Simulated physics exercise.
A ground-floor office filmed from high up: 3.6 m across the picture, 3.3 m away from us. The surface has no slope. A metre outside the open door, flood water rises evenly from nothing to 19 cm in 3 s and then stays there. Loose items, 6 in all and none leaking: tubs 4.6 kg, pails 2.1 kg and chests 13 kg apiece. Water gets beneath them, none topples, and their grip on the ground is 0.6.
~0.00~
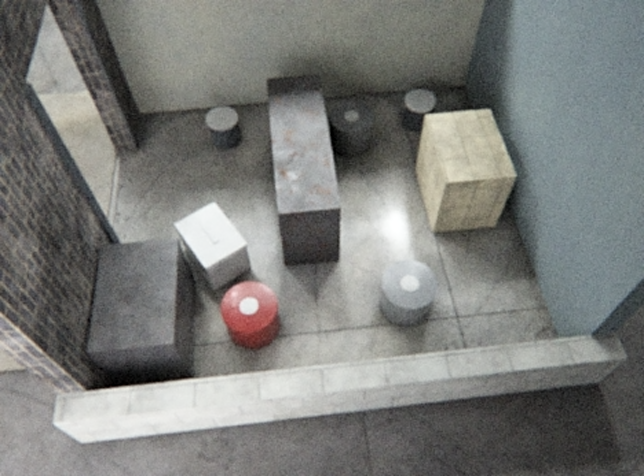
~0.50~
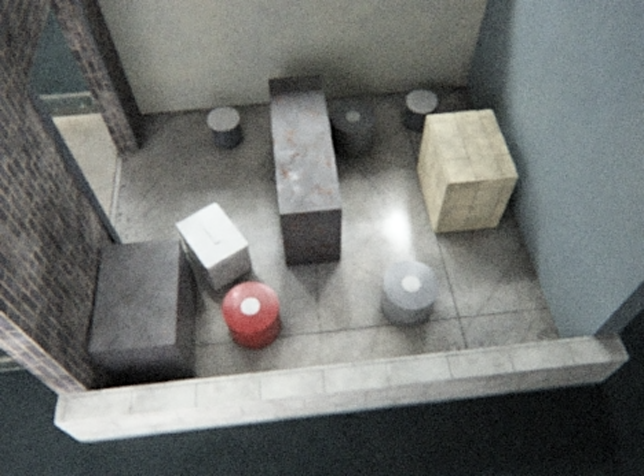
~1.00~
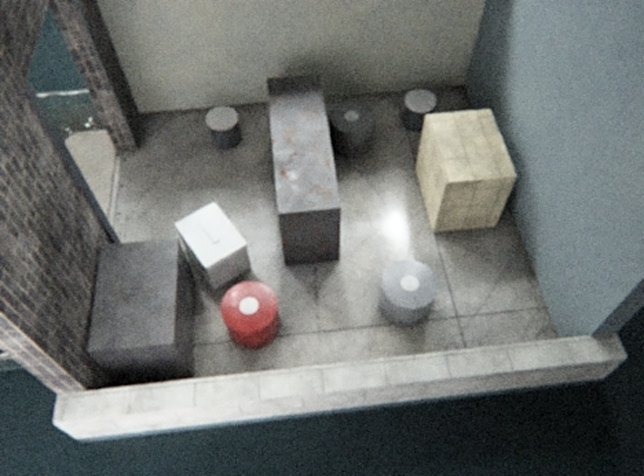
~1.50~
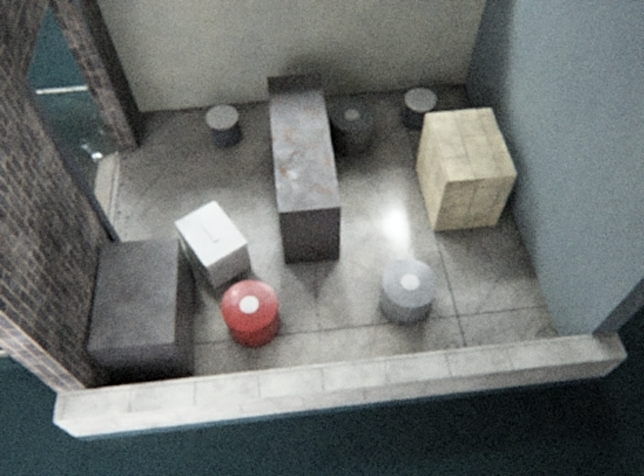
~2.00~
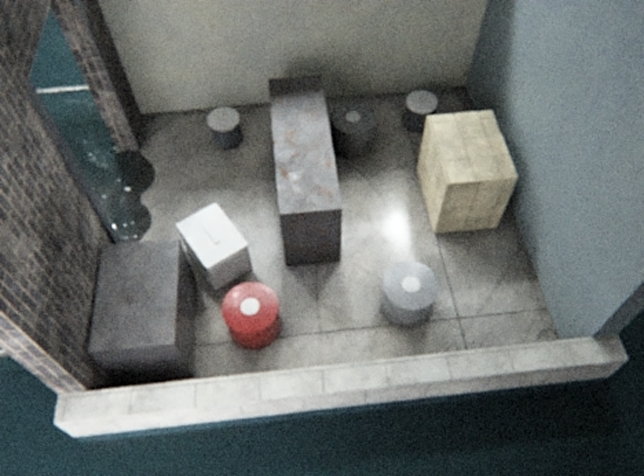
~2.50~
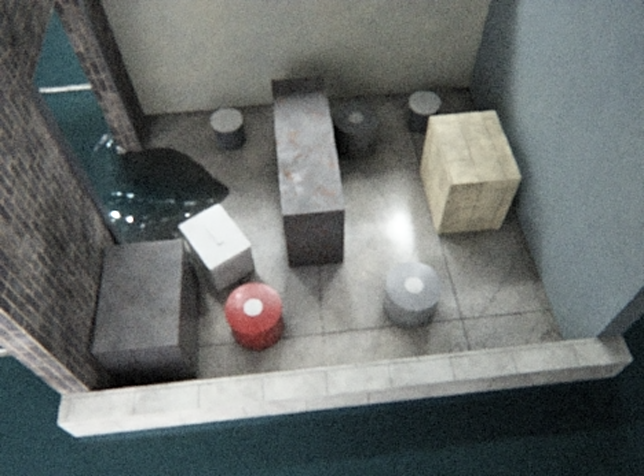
To begin with, a high view shows a dry grey-floored room holding a red tub, a white box and other blocks and drums. Dark water then surrounds the room outside its walls and, after a while, enters through the opening on the left, spreading toward the white box while the objects stay put.
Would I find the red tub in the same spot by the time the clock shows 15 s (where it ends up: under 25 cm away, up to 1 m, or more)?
The red tub ends far away.
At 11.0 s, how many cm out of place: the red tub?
About 140 cm.
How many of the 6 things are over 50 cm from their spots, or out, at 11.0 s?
5 of them.
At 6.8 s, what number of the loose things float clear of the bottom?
At that moment 4.
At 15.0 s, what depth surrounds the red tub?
Roughly 16 cm.
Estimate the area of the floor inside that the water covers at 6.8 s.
About 8.5 m2.
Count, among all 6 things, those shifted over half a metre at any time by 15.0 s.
That makes 6.
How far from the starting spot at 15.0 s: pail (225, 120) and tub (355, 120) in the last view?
In turn: 140 cm, 100 cm.
After 3.5 s the red tub is near (253, 308), 0.0 m from its start, aground; 0 afloat.
After 6.8 s the red tub is near (238, 351), 0.4 m from its start, afloat; 4 afloat.
After 11.0 s the red tub is near (425, 317), 1.3 m from its start, afloat; 6 afloat.
After 15.0 s the red tub is near (471, 231), 1.9 m from its start, afloat; 6 afloat.
